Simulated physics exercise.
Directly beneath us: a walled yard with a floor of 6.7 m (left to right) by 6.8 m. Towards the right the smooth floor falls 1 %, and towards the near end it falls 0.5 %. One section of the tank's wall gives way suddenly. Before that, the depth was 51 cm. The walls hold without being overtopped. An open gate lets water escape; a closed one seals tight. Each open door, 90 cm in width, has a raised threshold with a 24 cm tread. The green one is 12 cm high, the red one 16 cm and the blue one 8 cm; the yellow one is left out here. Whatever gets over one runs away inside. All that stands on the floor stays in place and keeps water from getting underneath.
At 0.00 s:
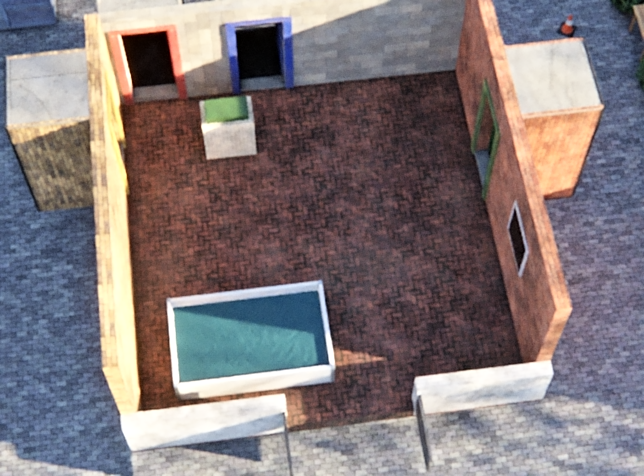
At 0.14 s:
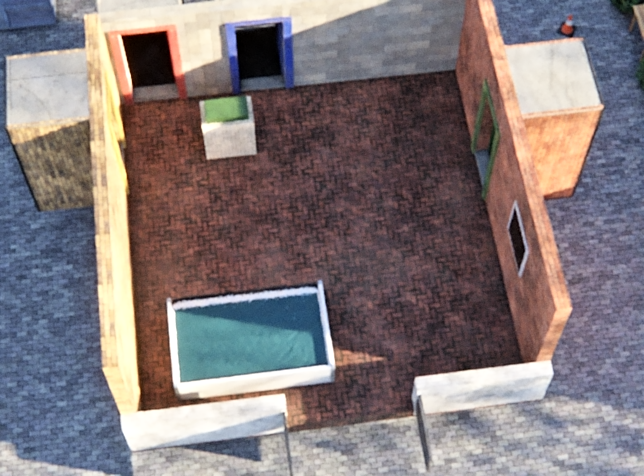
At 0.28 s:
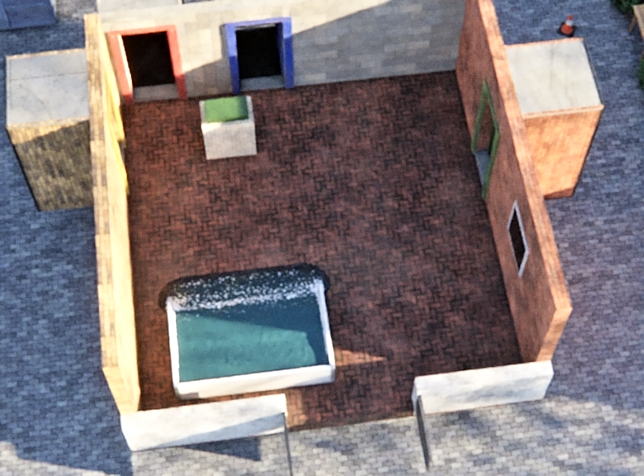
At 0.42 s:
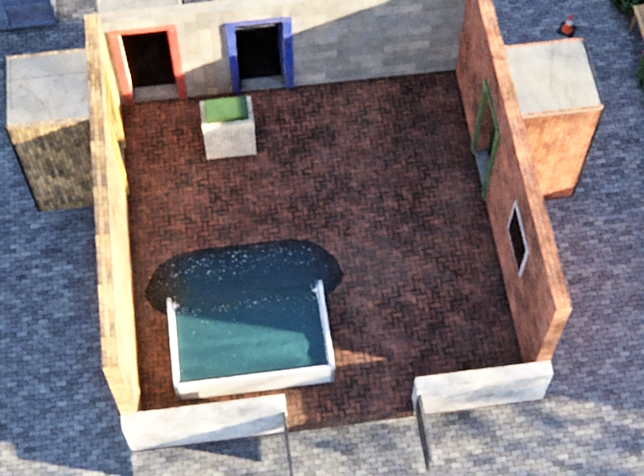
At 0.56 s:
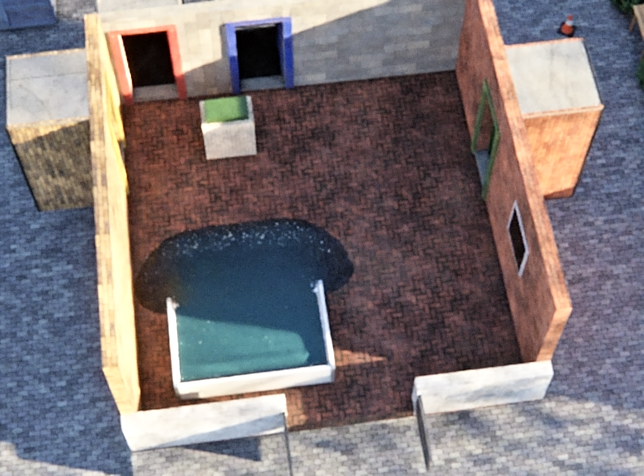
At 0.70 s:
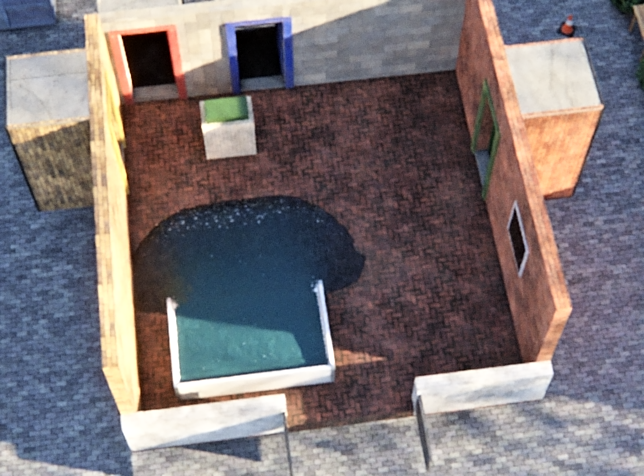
In a walled yard paved with reddish brick, the far side of a white-edged tank gives way, and water pours out through the gap, spreading across the floor in a widening dark, rounded patch toward the far wall.
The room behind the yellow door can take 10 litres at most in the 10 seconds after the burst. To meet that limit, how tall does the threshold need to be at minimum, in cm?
At least 10 cm or so.
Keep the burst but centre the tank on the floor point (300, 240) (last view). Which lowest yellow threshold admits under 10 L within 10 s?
Roughly 11.5 centimetres.
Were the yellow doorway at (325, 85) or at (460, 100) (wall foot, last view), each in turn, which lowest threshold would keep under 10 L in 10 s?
Roughly 16 and 17 cm.
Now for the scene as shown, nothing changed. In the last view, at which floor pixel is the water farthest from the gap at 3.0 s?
Around (429, 77).
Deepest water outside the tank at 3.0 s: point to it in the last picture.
At about pixel (123, 124).
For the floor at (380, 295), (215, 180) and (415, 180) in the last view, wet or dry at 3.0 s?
One by one: Clear, drenched, drenched.
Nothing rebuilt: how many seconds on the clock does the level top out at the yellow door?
Some 4.0 s, more or less.
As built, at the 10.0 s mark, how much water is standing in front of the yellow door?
It comes to about 2.0 centimetres deep.
After 1.4 s water covers 35 % of the floor, deepest (30 cm) near (229, 160); it has not reached the yellow door.
After 3.0 s water covers 55 % of the floor, deepest (30 cm) near (123, 124); 7 cm at the yellow door, 0 litres in over its 18 cm threshold.
After 10.0 s water covers 95 % of the floor, deepest (17 cm) near (526, 382); 2 cm at the yellow door, 0 litres in over its 18 cm threshold.
At the yellow door as built, the water arrived by 1.6 s and peaked near 14 cm at 4.0 s.
Run again over the same 10 s with other heights there, 14 litres in over 9 cm, 4 litres over 12 cm. The limit of 10 litres is kept from about 10 cm up.
